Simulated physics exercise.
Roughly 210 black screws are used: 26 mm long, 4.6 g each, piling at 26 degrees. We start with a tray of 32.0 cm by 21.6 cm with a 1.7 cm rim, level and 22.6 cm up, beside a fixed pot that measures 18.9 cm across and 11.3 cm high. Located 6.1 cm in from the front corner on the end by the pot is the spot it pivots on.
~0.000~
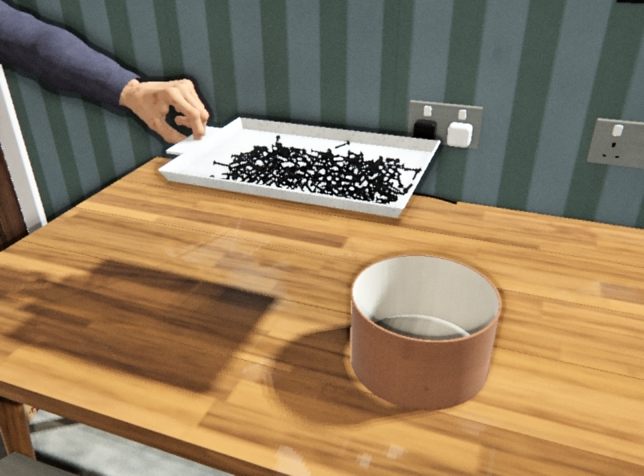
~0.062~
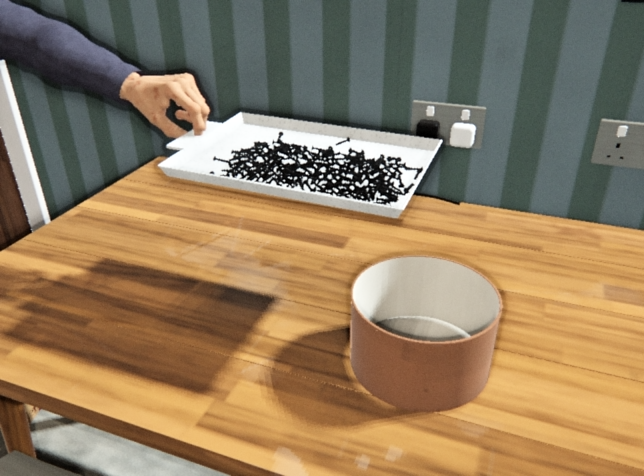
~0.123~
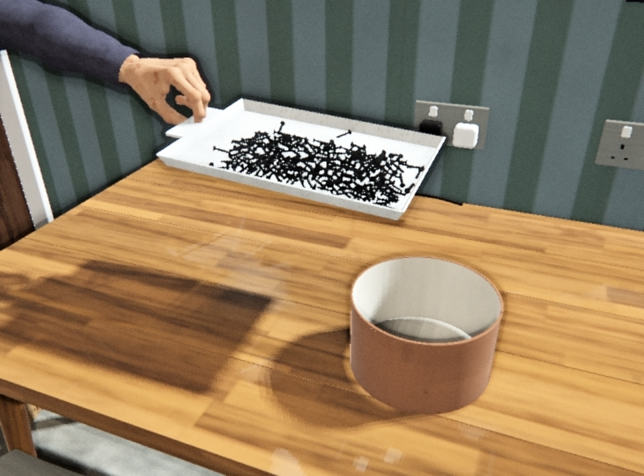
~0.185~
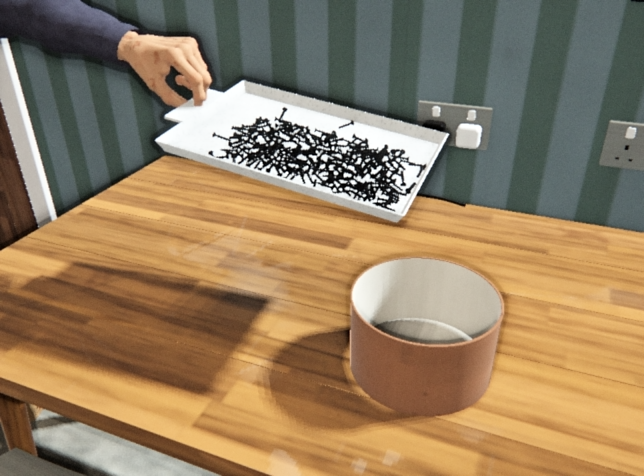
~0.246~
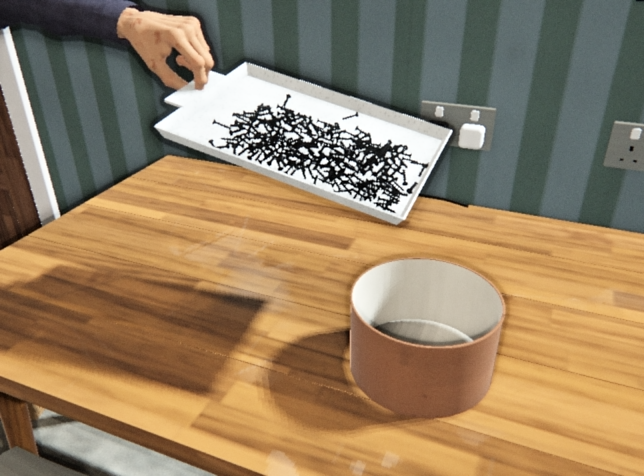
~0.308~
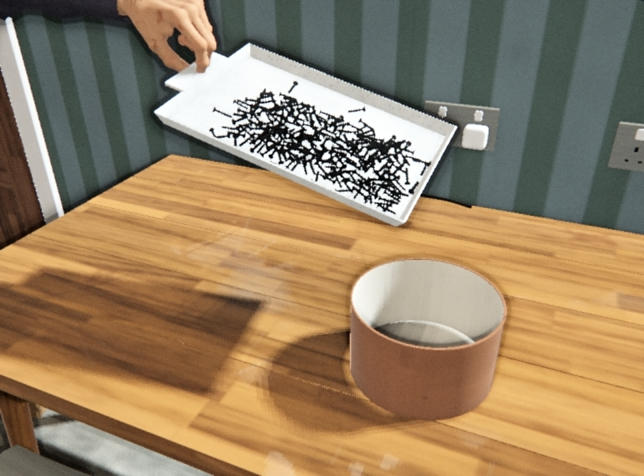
The clip opens on a white tray of scattered black screws level above a wooden table, a hand at its left end and a copper-coloured pot to the right. The hand raises that end steadily, tilting the tray down toward its right front corner, while the pot stays still.
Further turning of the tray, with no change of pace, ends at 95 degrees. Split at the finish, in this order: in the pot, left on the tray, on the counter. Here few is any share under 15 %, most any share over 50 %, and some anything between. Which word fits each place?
Pot: Most; tray: Few; counter: Few.
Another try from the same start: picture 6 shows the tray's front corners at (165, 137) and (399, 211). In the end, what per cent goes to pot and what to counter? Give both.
Per cent by place - pot 95, counter 5.
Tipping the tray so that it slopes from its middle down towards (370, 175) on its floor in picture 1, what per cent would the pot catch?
My guess is roughly 65 percent.
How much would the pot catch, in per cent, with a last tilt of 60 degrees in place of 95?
The pot would get around 90 per cent.
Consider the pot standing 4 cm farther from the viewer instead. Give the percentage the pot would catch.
I'd say some 80 per cent would end up there.
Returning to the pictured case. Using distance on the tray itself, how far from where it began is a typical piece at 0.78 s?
About 10 cm.
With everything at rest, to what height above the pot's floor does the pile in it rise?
About 3.0 centimetres.
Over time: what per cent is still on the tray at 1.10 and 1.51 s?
About 10, 0.
After 0.78 s, tilt 55 degrees; the tray holds 90 %, the pot 0 %.
After 1.10 s, tilt 80 degrees; the tray holds 10 %, the pot 75 %.
After 1.51 s, tilt 95 degrees; the tray holds 0 %, the pot 100 %.
At rest (1.8 s), pot 100 %, tray 0 %, counter 0 %.
